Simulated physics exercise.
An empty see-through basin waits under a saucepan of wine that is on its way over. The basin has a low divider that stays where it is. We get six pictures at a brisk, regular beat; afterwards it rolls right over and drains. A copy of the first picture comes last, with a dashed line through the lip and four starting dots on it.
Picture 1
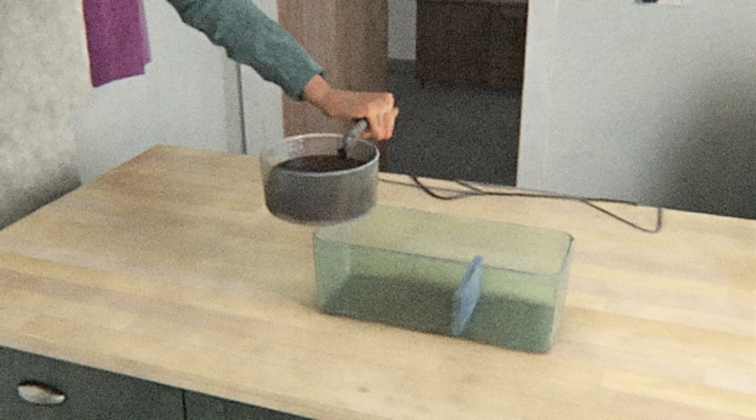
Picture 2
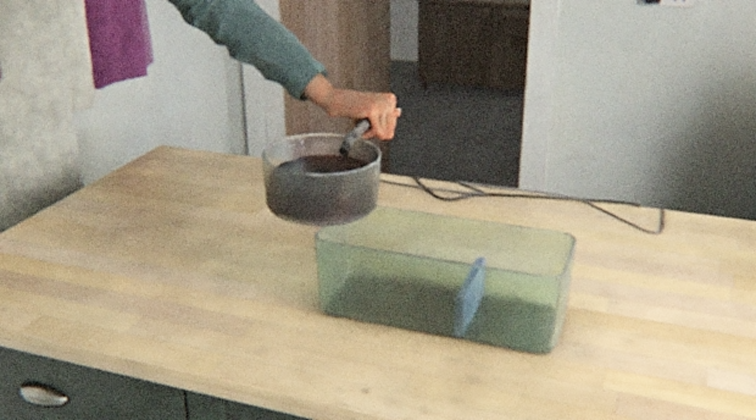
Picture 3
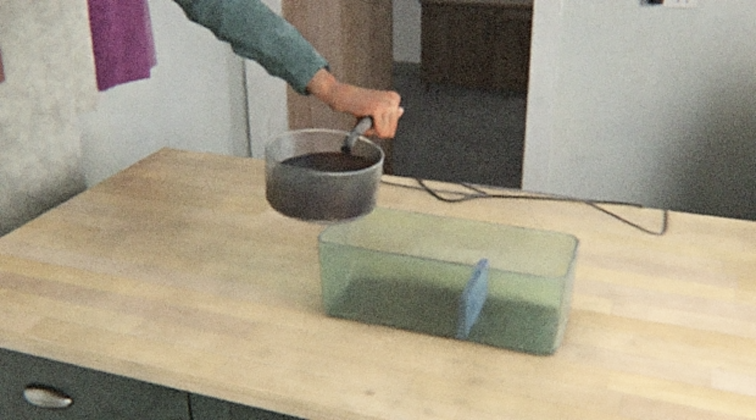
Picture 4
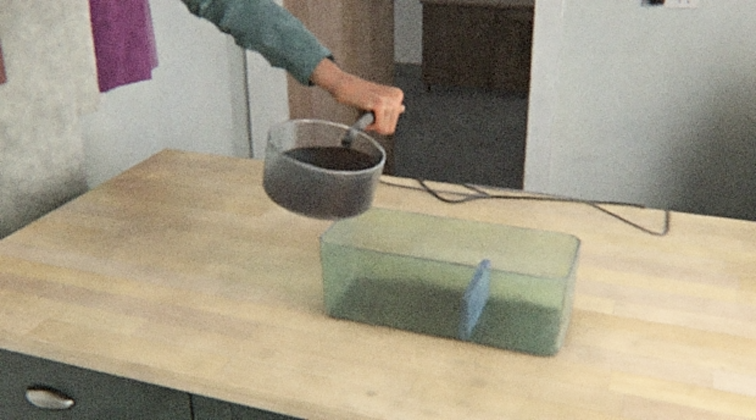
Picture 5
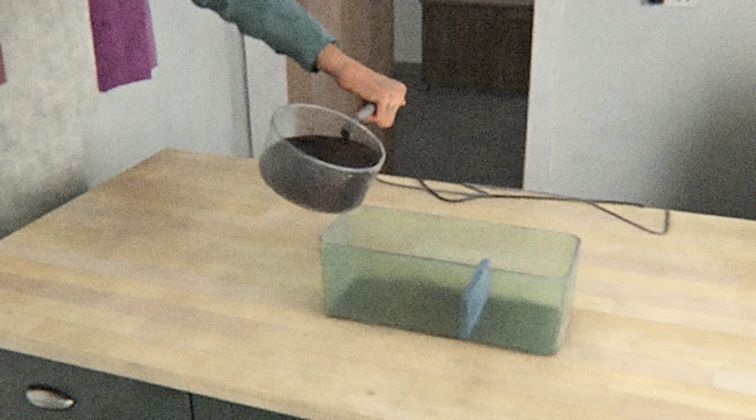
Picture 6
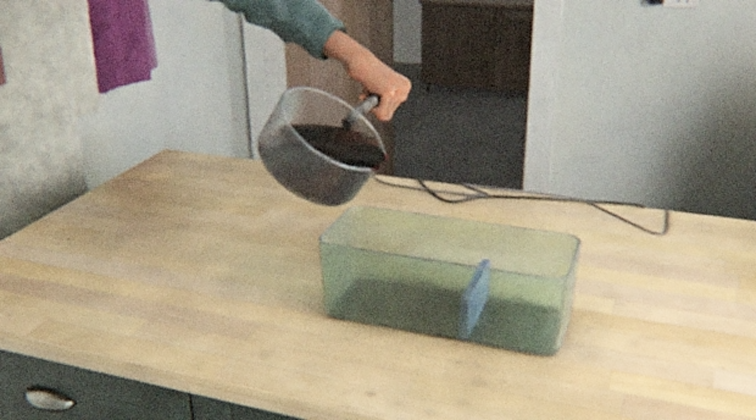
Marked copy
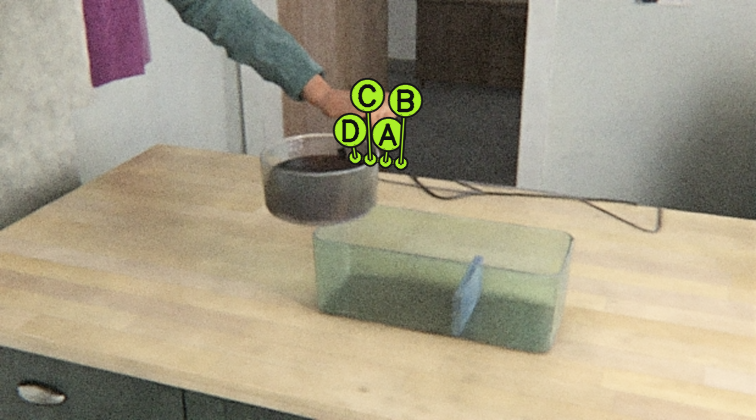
The footage shows a hand holding a saucepan of dark wine above a see-through basin with a blue divider on a wooden worktop, then tilting the pan to the right until the wine reaches its lip.
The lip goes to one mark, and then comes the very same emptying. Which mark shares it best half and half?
It is B.
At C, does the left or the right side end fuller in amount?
More ends on the left.
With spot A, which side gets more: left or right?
More ends on the left.
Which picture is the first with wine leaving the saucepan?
In picture 6.
In lime, A at (385, 161); B at (400, 163); C at (370, 159); D at (355, 157).
With A, about 82 % ends left of the wall and 16 % right of it.
With B, about 46 % ends left of the wall and 53 % right of it.
With C, about 94 % ends left of the wall and 2 % right of it; 4 % is lost outside.
With D, about 96 % ends left of the wall and 3 % right of it.
